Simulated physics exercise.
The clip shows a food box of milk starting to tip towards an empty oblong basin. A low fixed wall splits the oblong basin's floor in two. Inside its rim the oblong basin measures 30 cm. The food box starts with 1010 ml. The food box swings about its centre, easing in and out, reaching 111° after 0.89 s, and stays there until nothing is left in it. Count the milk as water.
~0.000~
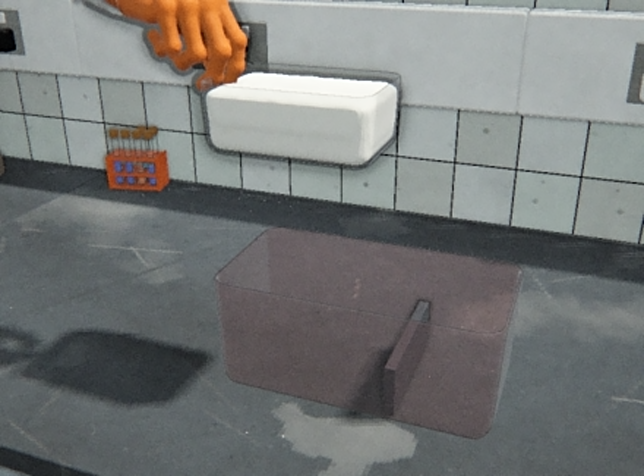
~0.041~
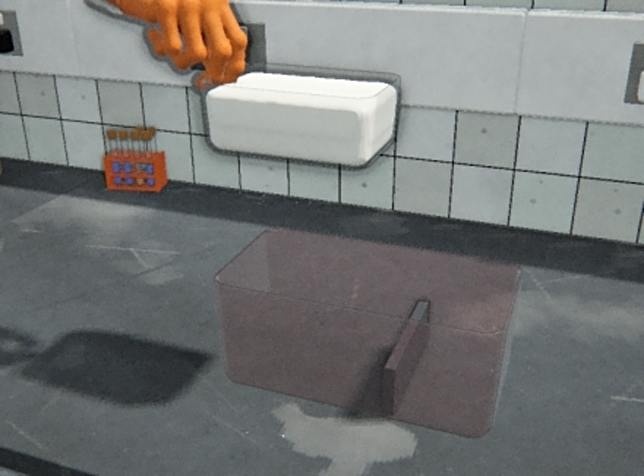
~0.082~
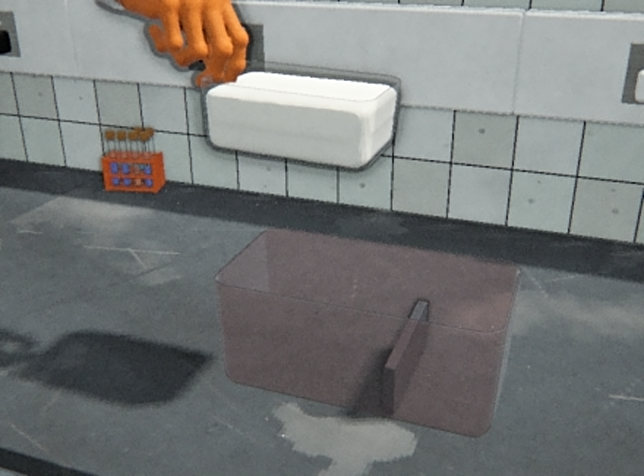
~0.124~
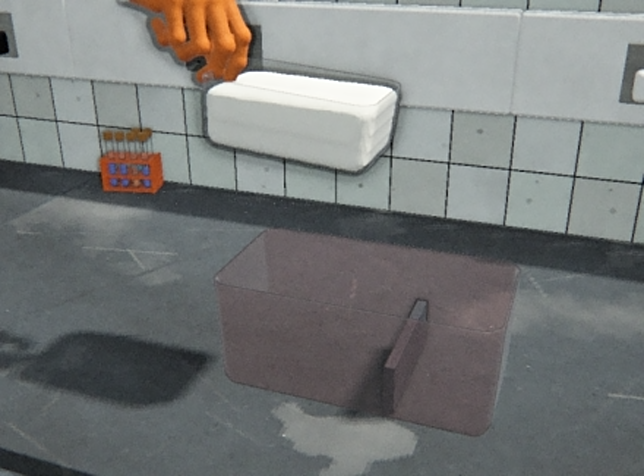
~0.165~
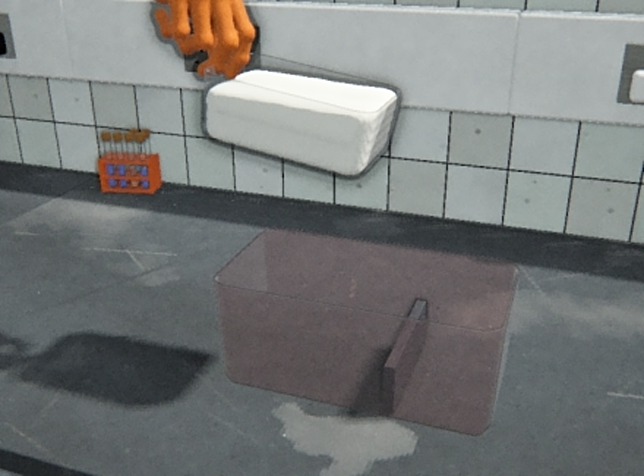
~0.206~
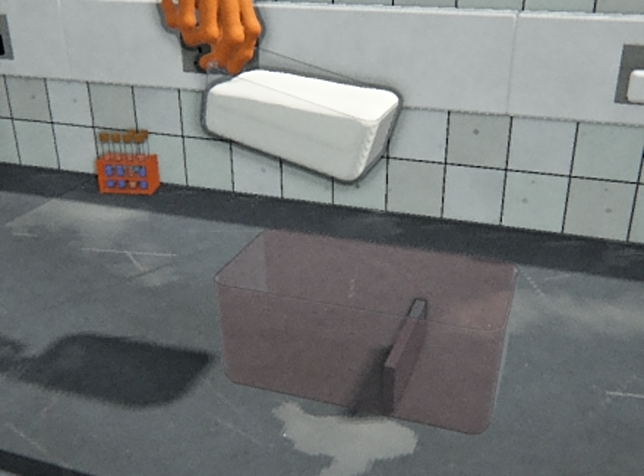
A white food box tilts slightly, its right end dipping, above an empty oblong basin.
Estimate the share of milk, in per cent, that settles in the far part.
Roughly 64 per cent is past the wall.
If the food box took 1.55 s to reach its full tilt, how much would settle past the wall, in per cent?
In that case some 65 per cent.
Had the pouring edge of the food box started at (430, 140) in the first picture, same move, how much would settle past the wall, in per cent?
In that case some 65 per cent.
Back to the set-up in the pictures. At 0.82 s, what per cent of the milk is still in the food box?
About 3 per cent.
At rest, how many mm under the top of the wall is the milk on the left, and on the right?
Left about 48 mm, right about 12 mm.
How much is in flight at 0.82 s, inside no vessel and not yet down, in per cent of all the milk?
Near 7 in a hundred.
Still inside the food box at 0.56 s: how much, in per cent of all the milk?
Near 26 in a hundred.
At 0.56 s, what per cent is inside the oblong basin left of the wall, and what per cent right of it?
Near 1 on the left, 18 on the right.
By 0.56 s the tilt is 78° and 26 per cent is still to pour, 1 is left of the wall and 18 right of it.
By 0.82 s the tilt is 109° and 3 per cent is still to pour, 17 is left of the wall and 65 right of it.
By 1.09 s the tilt is 111° and 0 per cent is still to pour, 26 is left of the wall and 64 right of it.
By 1.39 s the tilt is 111° and 0 per cent is still to pour, 26 is left of the wall and 64 right of it.
At rest 26 per cent lies left of the wall, 64 right of it and 10 outside.
